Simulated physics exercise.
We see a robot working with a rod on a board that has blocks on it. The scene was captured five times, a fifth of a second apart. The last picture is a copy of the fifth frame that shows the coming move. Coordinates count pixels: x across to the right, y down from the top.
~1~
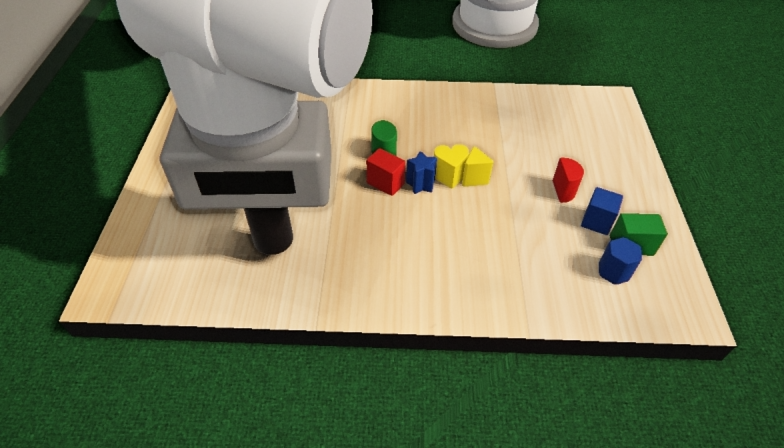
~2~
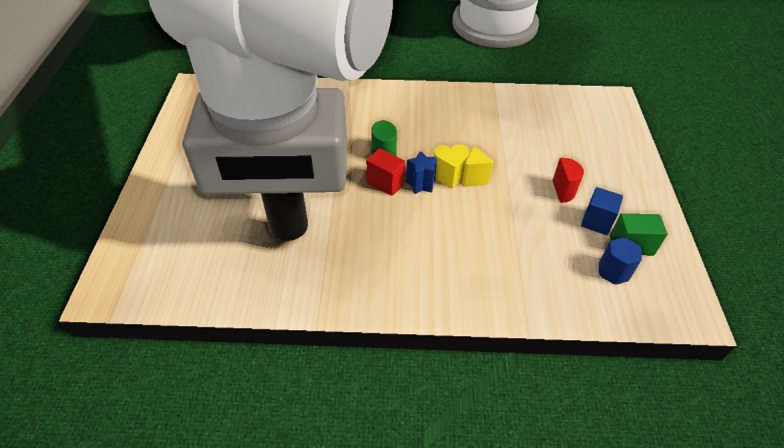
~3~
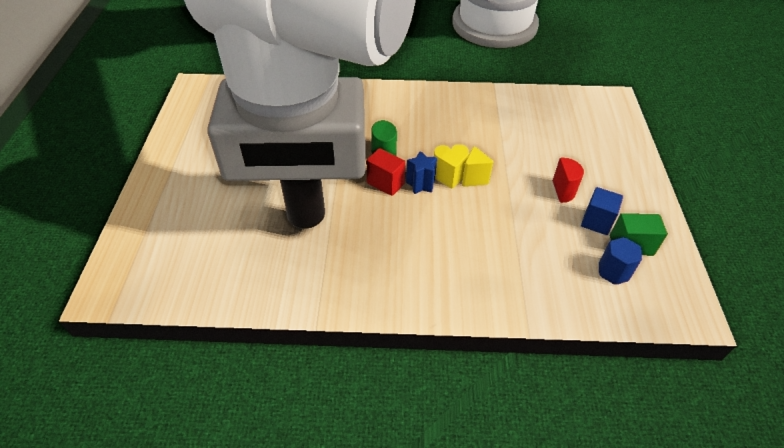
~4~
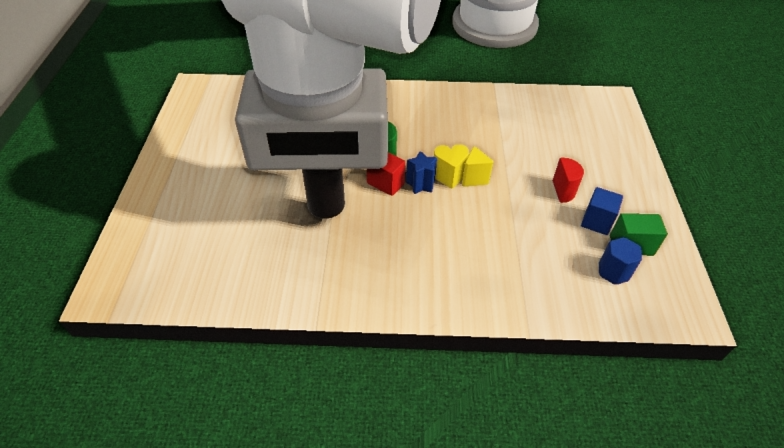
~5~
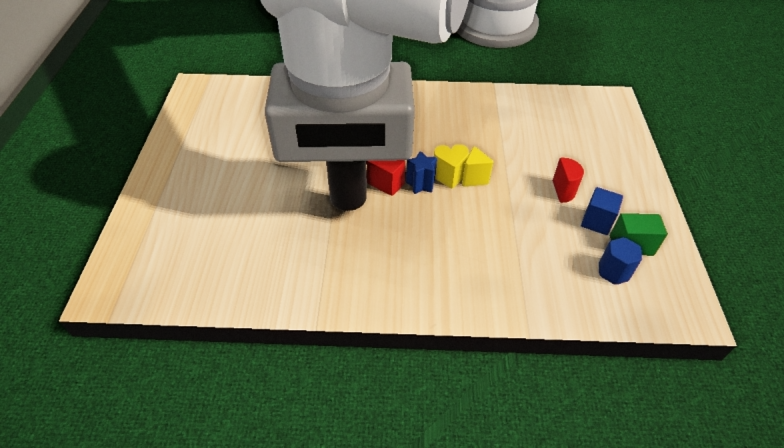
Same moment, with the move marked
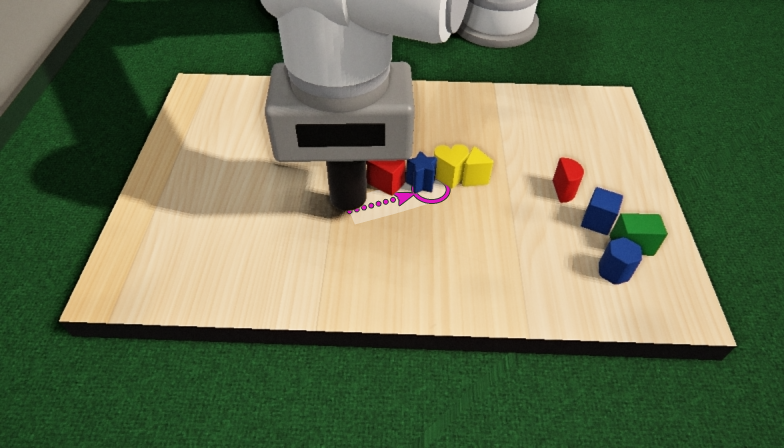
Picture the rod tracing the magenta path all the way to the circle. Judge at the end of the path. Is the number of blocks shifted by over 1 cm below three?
No, it doesn't check out.
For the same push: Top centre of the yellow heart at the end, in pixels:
Its top middle will sit at (469, 140).
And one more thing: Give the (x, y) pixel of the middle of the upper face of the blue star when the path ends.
Its top centre lands on (448, 149).
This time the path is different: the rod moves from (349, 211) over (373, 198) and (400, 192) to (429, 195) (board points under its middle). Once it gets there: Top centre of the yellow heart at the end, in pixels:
I'd say the yellow heart ends with its top centre at (467, 143).
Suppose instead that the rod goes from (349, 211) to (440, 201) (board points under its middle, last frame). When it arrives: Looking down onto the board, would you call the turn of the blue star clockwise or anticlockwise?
The blue star rotates counterclockwise.
The line goes from (349, 211) directly to (431, 189).
The first path, step by step. Halfway along, rod (393, 187); red rectangle (392, 156), turned 35° anticlockwise.
At the end, rod (432, 176); red rectangle (394, 153), turned 55° anticlockwise; blue star (448, 149), turned 30° anticlockwise; yellow heart (469, 140), turned 30° clockwise; yellow three-sided block (483, 156), turned 20° clockwise.
